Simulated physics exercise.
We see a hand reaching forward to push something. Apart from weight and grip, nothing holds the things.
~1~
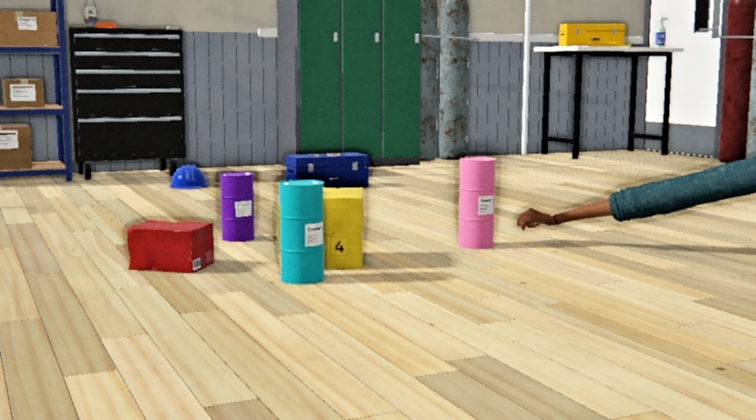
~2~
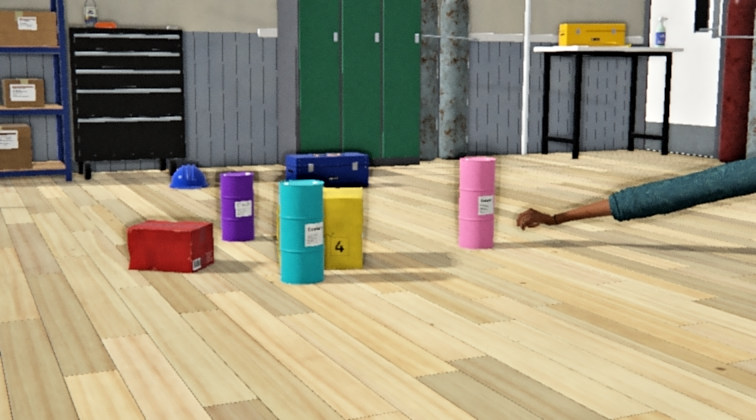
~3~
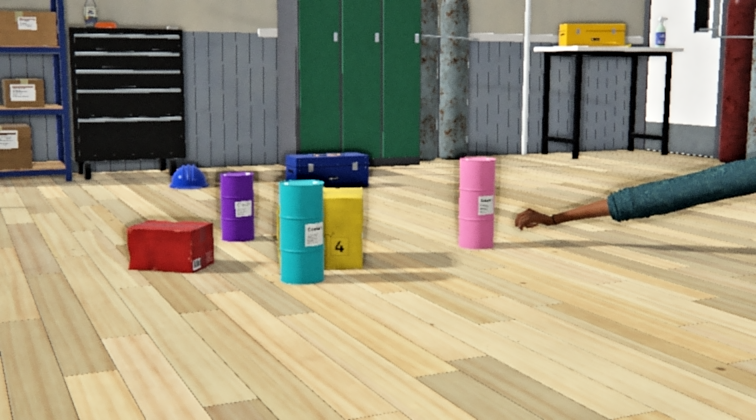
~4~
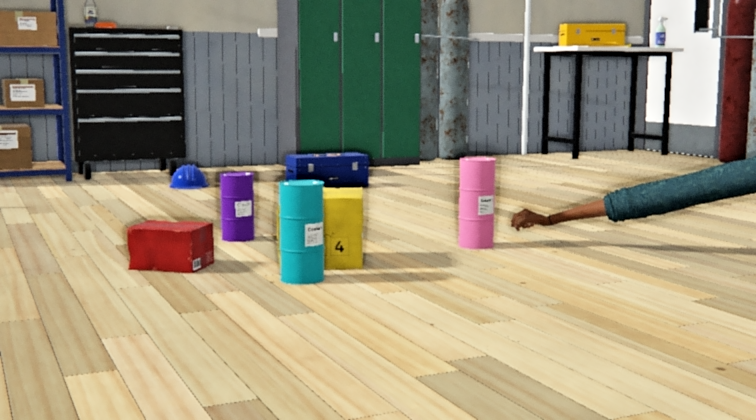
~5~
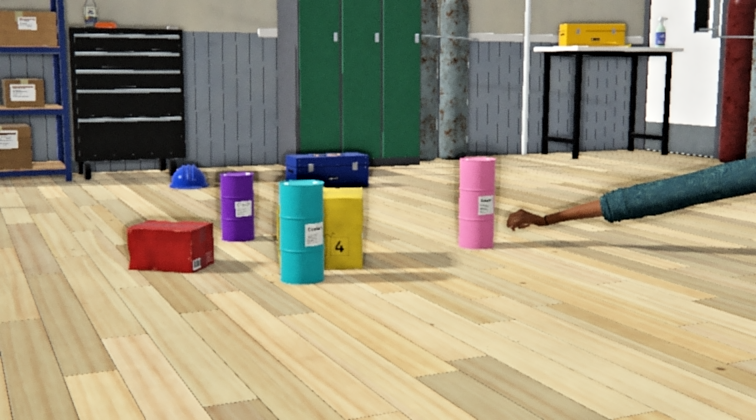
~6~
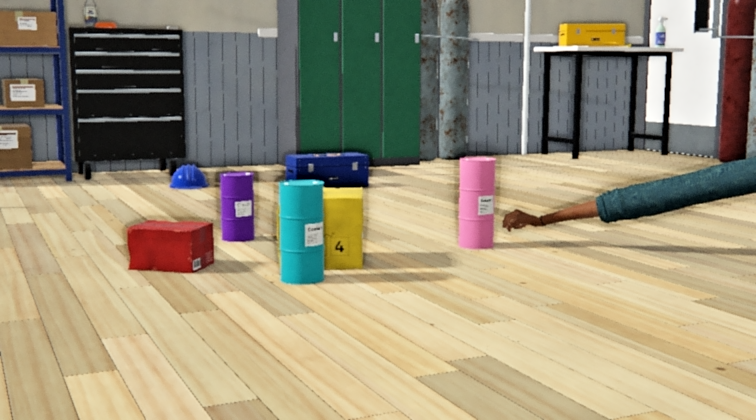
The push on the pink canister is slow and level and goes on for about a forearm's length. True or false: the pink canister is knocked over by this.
False.
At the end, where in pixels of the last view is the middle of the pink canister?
Roughly (401, 208).
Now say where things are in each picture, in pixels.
Pink canister (477, 203), in the first frame.
Pink canister (477, 203), in the second frame.
Pink canister (477, 203), in the third frame.
Pink canister (477, 203), in the fourth frame.
Pink canister (477, 203), in the fifth frame.
Pink canister (477, 203), in the sixth frame.
Then, 0.40 s past the last view, pink canister displaced a little near (461, 204).
Then, 0.70 s past the last view, pink canister displaced about its own width near (438, 205).
Then, 1.00 s past the last view, pink canister displaced well along near (414, 207).
Finally, moved from the start, pink canister. Final places as the last picture's camera would see them, pink canister near (401, 208).
